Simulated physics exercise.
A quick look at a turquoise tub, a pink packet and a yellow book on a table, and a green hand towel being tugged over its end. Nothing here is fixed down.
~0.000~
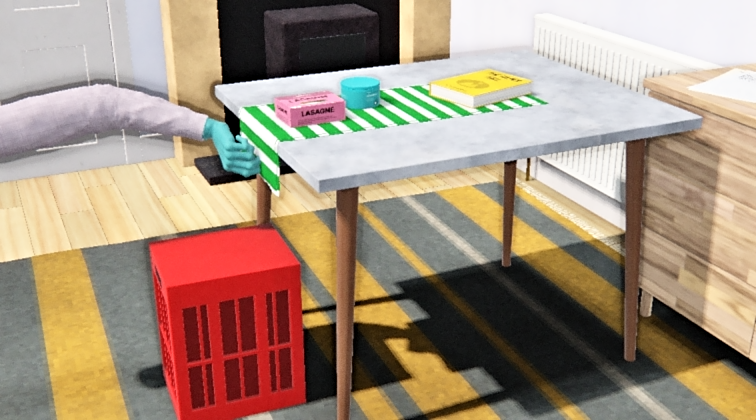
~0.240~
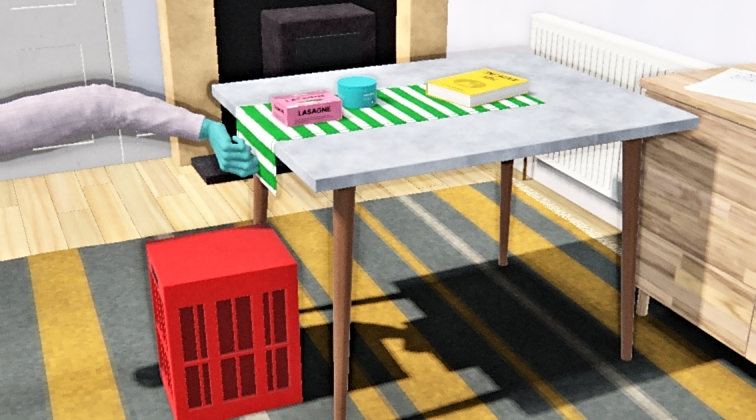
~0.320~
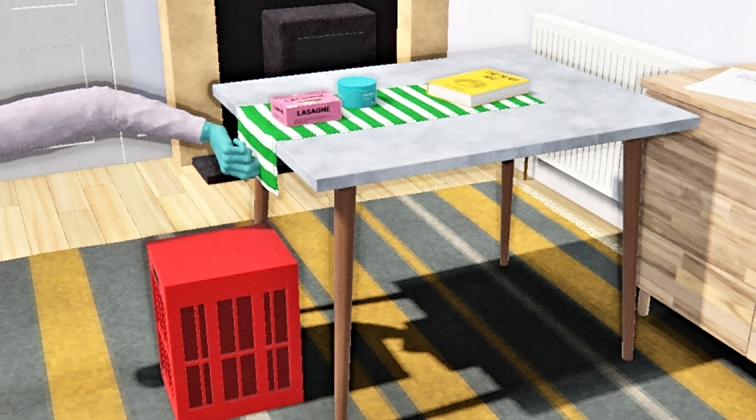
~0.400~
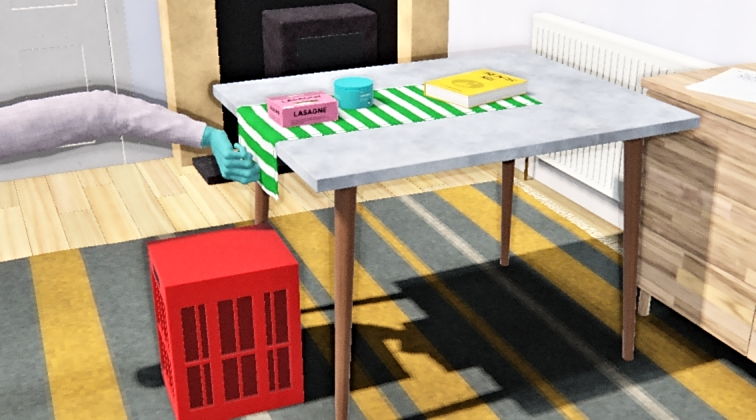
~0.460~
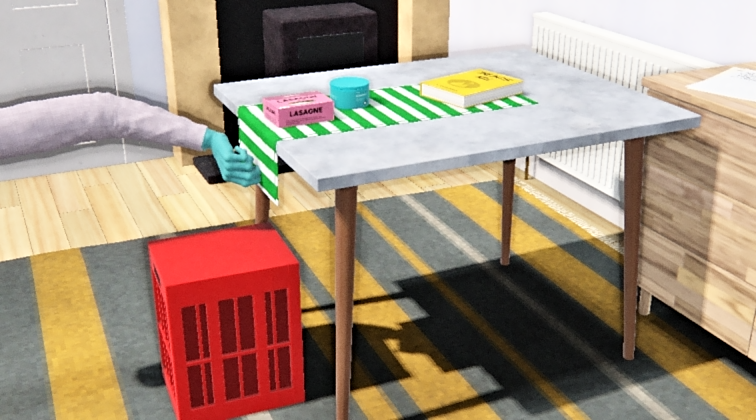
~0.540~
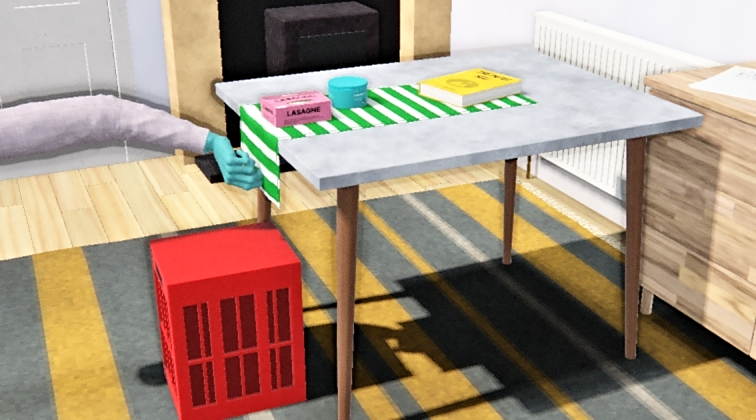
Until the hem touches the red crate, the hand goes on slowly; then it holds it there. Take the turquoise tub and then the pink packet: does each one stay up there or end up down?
Taken in turn, the turquoise tub stays put up there; the pink packet ends up down.
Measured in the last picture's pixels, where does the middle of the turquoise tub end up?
About (294, 99).
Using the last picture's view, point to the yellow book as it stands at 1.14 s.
Its middle sits near (443, 91) in the last picture.
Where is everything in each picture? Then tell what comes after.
In the first picture, hand towel end (280, 196); turquoise tub (360, 82); pink packet (310, 99); yellow book (482, 82); top of the crate (210, 267).
In the second picture, hand towel end (276, 196), far hem (545, 103); pink packet (306, 98); pink packet stands on the cloth.
In the third picture, hand towel end (278, 196); turquoise tub (357, 81).
In the fourth picture, hand towel end (278, 201), far hem (542, 104); pink packet (302, 99).
In the fifth picture, hand towel end (279, 206); turquoise tub (349, 82).
In the sixth picture, hand towel end (280, 208), far hem (537, 103); turquoise tub (348, 81); pink packet (296, 98); top of the crate (210, 265).
Around 0.76 s, hem going down; tub moved a little; packet moved a little.
Around 1.14 s, hem going down; tub carried along near (317, 96); packet tipping at the edge near (253, 119).
Around 1.48 s, hem on the crate; tub carried along near (297, 99); packet over the edge.
Finally, hem on the crate; tub carried along near (294, 99); packet over the edge. The turquoise tub keeps clear of the edge and the pink packet falls off.
